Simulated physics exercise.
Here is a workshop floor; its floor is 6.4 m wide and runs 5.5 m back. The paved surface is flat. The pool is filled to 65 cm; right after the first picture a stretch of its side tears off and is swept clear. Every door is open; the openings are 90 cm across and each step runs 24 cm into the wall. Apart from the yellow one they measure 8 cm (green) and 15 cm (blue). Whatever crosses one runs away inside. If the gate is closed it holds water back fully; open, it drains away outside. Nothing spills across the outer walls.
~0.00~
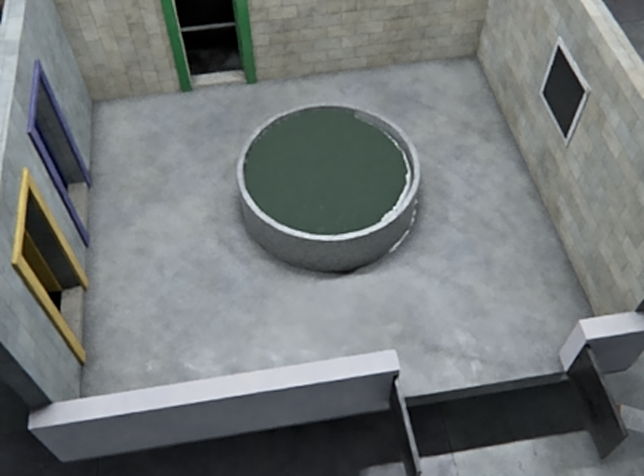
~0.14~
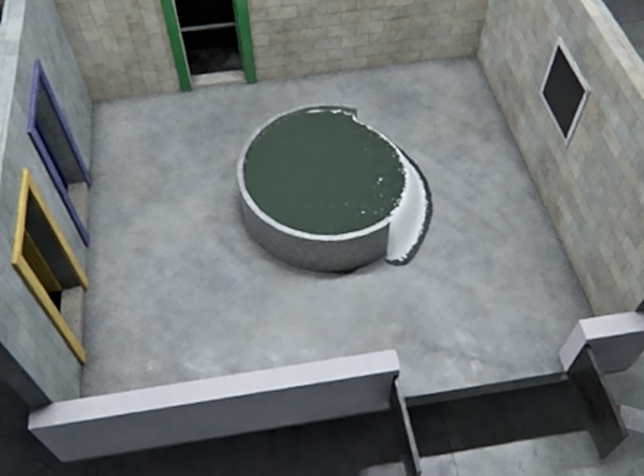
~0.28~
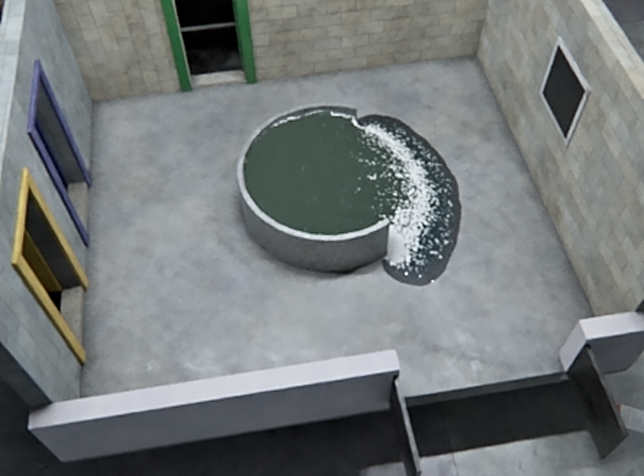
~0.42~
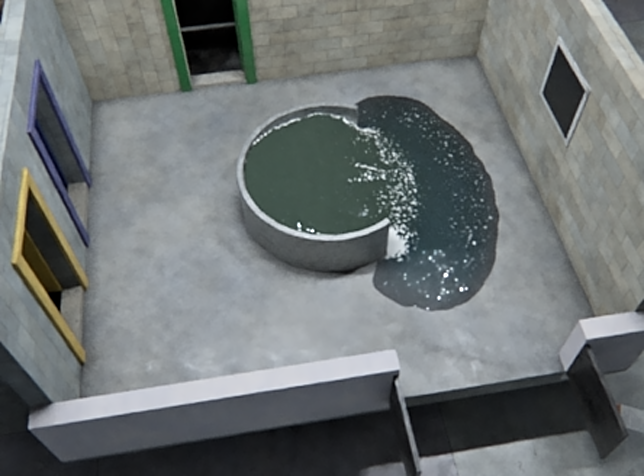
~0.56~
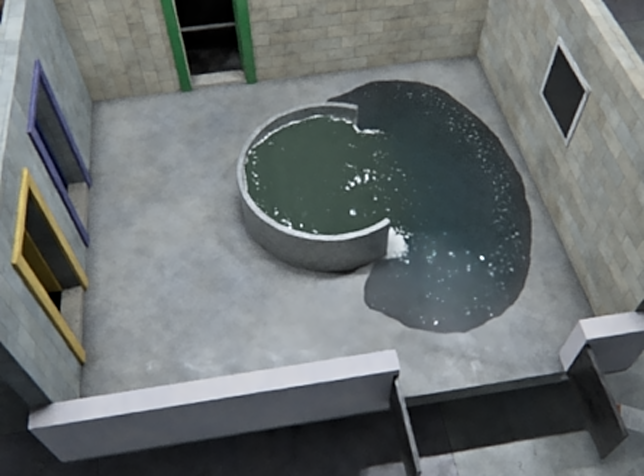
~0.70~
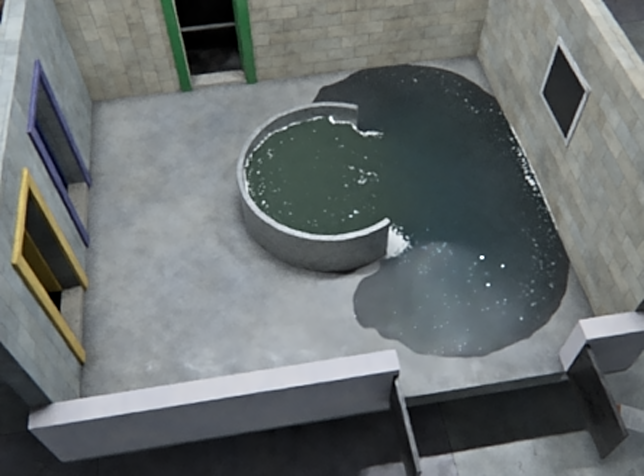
To begin with, a round pool of dark green water sits still on a grey floor inside block walls. A stretch of its right side breaks away, and water pours through the gap in a white, foaming rush, then spreads in a widening dark sheet across the right side of the floor.
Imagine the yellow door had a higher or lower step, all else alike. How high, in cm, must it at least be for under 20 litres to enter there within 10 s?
Close to 7 cm is just enough.
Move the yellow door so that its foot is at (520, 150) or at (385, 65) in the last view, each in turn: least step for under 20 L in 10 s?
Roughly 30 and 11.5 cm.
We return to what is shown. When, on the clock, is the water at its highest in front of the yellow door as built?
Around 7.0 s.
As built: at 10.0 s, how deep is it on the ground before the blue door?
Some 5.5 cm.
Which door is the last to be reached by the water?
It is the yellow one.
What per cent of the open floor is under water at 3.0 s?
Near 45 per cent is wet.
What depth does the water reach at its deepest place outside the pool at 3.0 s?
Roughly 31 cm.
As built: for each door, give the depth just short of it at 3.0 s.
Depths in cm: Green 0, yellow 0, blue 0.
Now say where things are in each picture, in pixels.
The first frame shows the pool at (328, 170) is whole and still, 65 cm deep; the yellow door at (57, 279) is dry.
In the second frame, the gap is at (408, 180), the front 0.3 m out at (408, 257); the back of the pool holds 65 cm.
In the third frame, water pours out at (408, 181) and has run 0.7 m, to (438, 268); about 10 cm deep outside, 65 cm at the back.
In the fourth frame, water pours out at (408, 183) and has run 1.2 m, to (417, 105); about 7 cm deep outside, 65 cm at the back.
In the fifth frame, the gap is at (408, 184), the front 1.7 m out at (440, 94); the back of the pool holds 61 cm.
In the sixth frame, water pours out at (408, 184) and has run 2.2 m, to (553, 300); about 5 cm deep outside, 55 cm at the back; the yellow door at (57, 279), 4.8 m from the gap, is still 3.8 m from the nearest water.
After 1.4 s water covers 35 % of the floor, deepest (40 cm) near (474, 59); it has not reached the yellow door.
After 3.0 s water covers 45 % of the floor, deepest (31 cm) near (602, 346); it has not reached the yellow door.
After 10.0 s water covers 100 % of the floor, deepest (11 cm) near (295, 381); 10 cm at the yellow door, 0 litres in over its 14 cm step.
At the yellow door as built, the water arrived by 5.6 s and peaked near 11 cm at 7.0 s.
Run again over the same 10 s with other heights there, 27 litres in over 6 cm, 8 litres over 8.5 cm. The limit of 20 litres is kept from about 7 cm up.
